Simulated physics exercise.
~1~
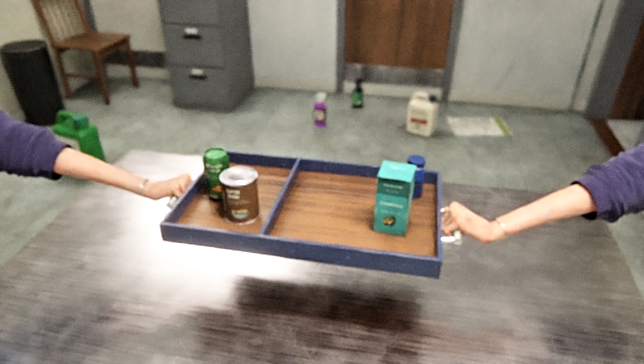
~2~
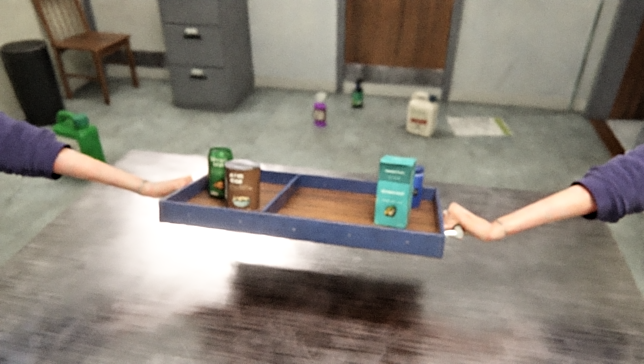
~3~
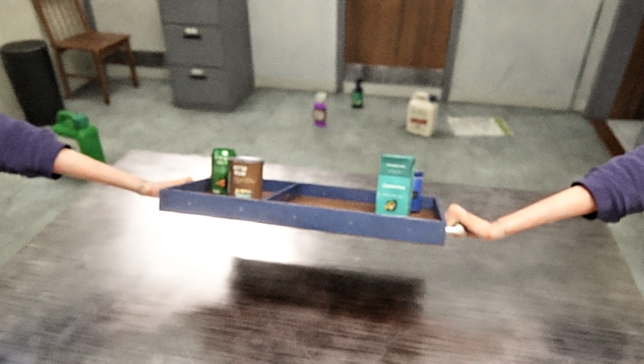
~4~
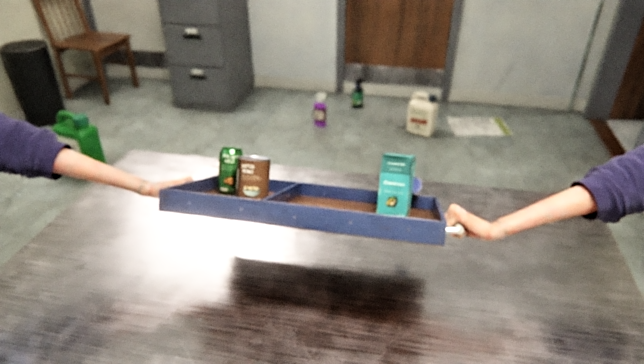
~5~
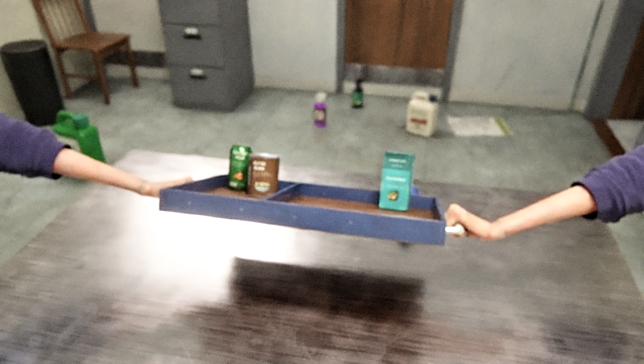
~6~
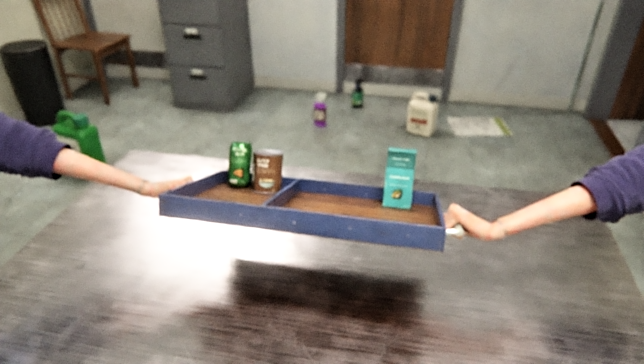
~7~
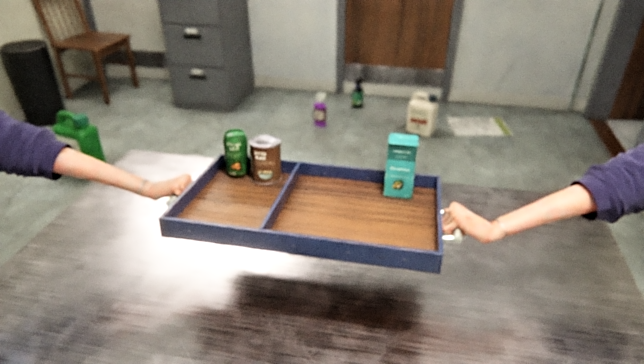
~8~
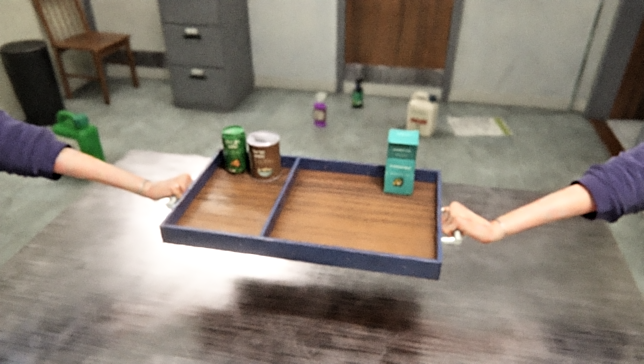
Two hands tilt a tray and level it, leaving three upright containers near its far edge.
